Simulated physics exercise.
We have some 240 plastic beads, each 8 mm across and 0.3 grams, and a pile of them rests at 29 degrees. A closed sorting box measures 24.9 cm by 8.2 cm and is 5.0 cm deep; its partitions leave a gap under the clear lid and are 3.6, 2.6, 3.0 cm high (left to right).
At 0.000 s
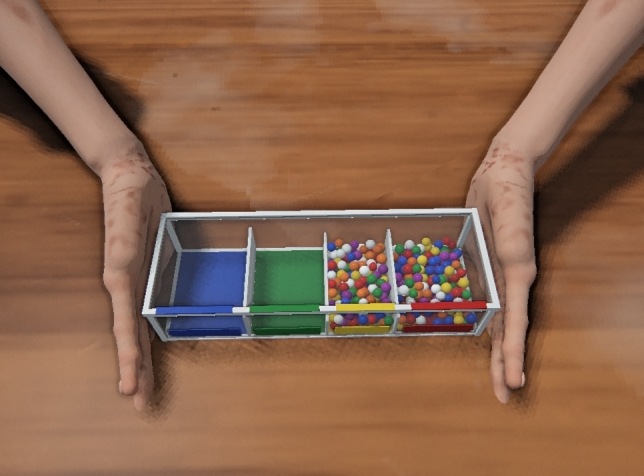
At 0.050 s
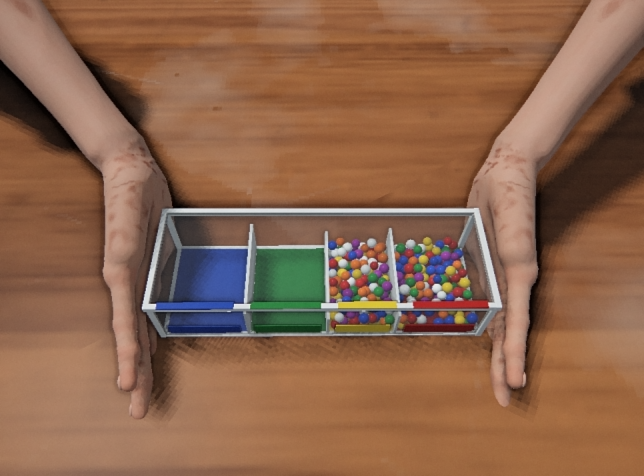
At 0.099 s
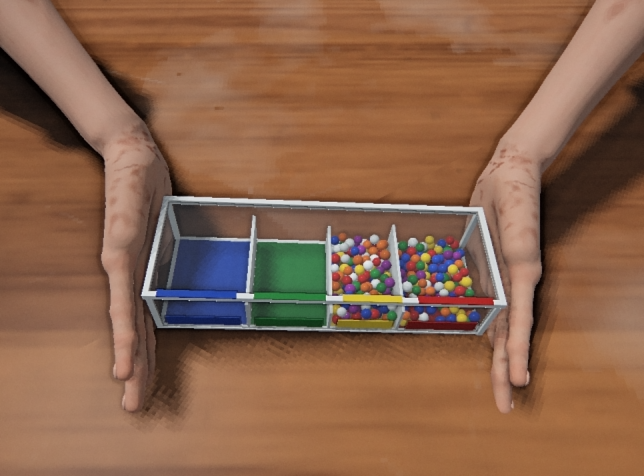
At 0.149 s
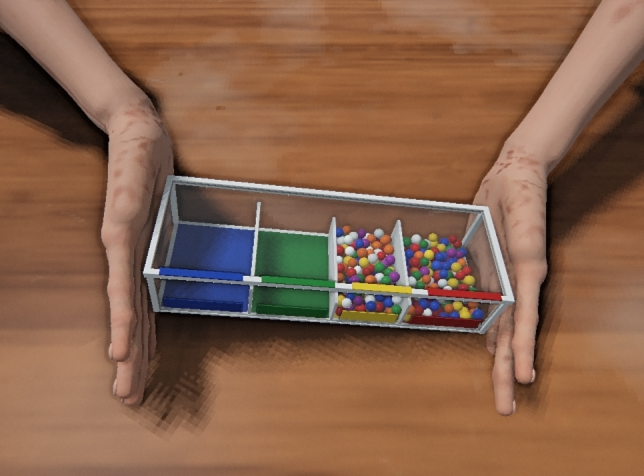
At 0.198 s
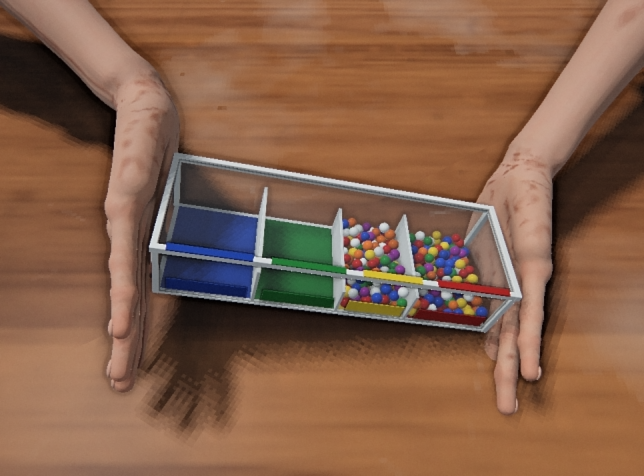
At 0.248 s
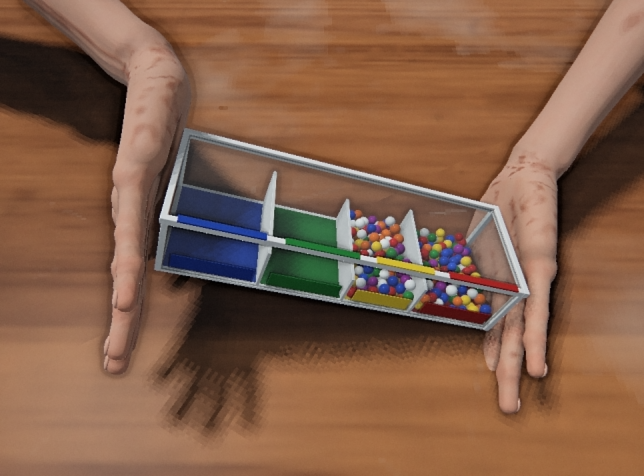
A clear divided box of colourful beads tilts between two hands, its left end rising.
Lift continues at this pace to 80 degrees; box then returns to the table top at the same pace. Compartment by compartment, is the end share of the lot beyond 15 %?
Red: Beyond; blue: Not beyond; green: Not beyond; yellow: Beyond.
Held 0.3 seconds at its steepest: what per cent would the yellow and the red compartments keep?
You'd end up with yellow at 30 per cent and red at 70 per cent.
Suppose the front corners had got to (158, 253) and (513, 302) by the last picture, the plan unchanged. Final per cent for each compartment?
Each compartment ends like this: Red 60 per cent, blue 0 per cent, green 0 per cent, yellow 40 per cent.
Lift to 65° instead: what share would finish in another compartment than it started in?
It would come to about 5 per cent.
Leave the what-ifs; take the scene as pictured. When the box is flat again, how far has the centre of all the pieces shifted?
Some 2.0 cm.
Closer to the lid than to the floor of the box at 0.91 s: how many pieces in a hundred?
Roughly 20 per cent.
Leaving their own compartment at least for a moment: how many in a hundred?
I'd say near 20 percent of them.
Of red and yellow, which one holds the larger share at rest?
I'd say the red side has more in it.
After 0.91 s, tilt 79 degrees; red 55 %, yellow 45 %.
After 1.35 s, tilt 33 degrees; red 70 %, yellow 30 %.
After 1.87 s, tilt 0 degrees; red 70 %, yellow 30 %.
By 2.6 s all is still; red 70 %, blue 0 %, green 0 %, yellow 30 %.
